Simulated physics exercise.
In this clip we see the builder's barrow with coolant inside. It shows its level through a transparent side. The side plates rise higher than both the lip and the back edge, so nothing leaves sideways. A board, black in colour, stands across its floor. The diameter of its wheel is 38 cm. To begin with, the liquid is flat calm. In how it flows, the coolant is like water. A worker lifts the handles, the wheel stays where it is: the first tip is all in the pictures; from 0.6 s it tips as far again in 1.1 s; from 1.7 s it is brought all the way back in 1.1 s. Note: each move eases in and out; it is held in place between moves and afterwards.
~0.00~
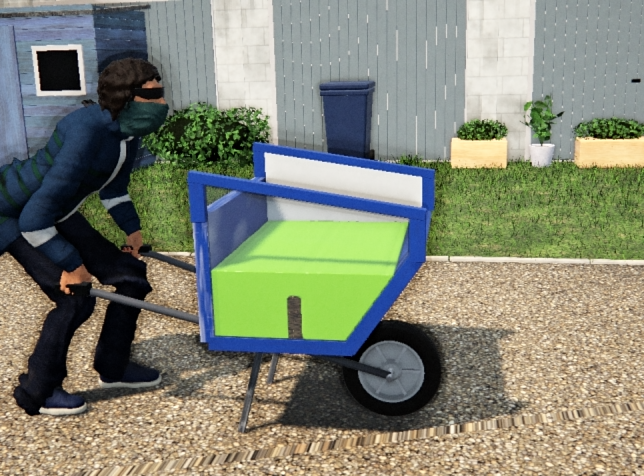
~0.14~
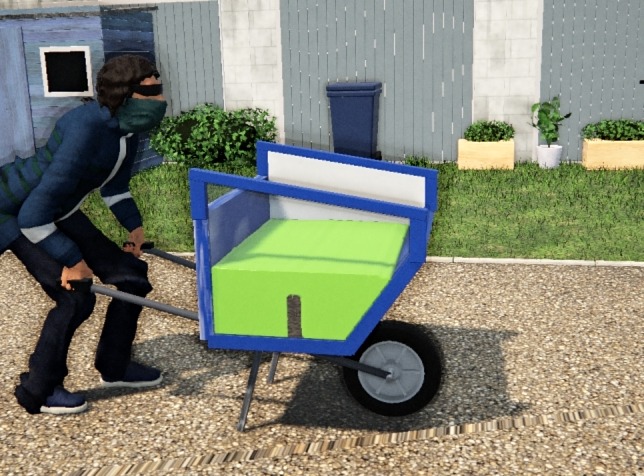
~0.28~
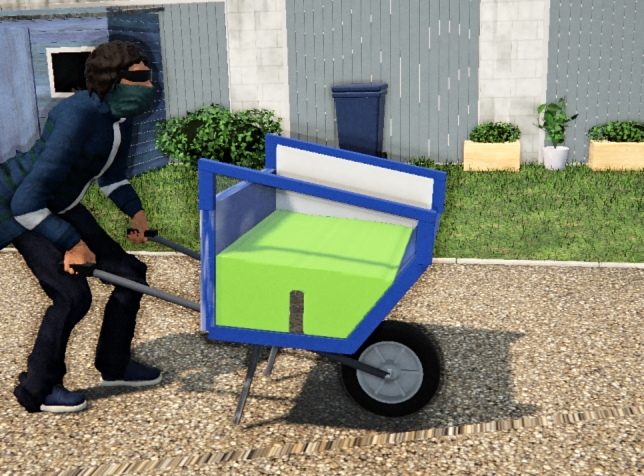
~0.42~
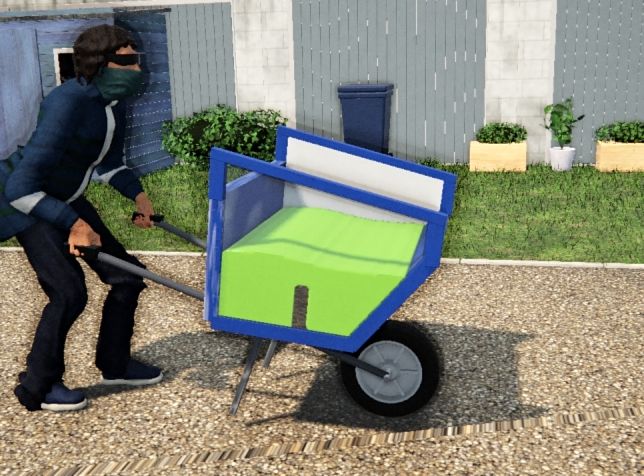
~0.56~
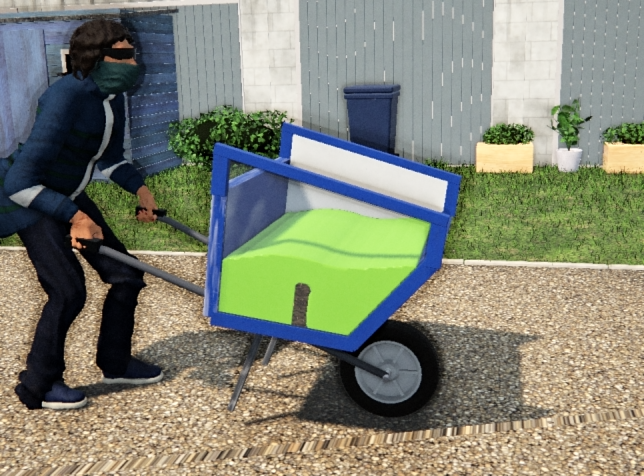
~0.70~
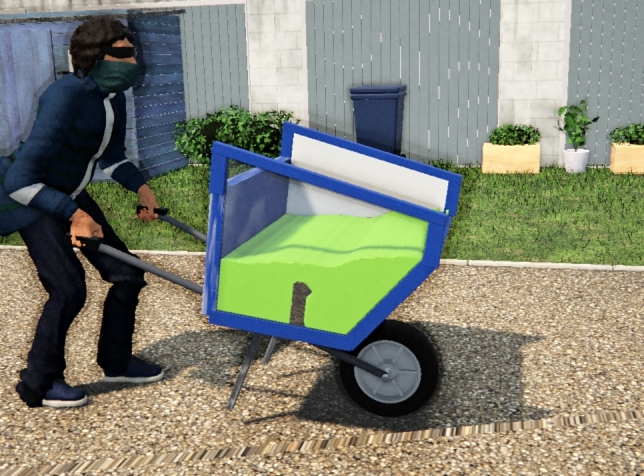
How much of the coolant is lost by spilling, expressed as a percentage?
It loses around 14 percent.
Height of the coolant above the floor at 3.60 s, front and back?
Some 22 cm in front and some 18 cm behind.
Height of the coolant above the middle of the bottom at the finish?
About 20 centimetres.
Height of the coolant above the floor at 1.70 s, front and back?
It reads roughly 24 cm up front and 14 cm at the back.
By 1.70 s the barrow is at 16° forwards, the surface stands 14 cm at the back and 24 cm at the front; 5 per cent is out, over the front.
By 2.65 s the surface stands 24 cm at the back and 21 cm at the front; 14 per cent is out, over the front.
By 3.60 s the surface stands 18 cm at the back and 21 cm at the front; 14 per cent is out, over the front.
By 5.68 s 14 per cent is out, over the front, 13 of 89 litres.
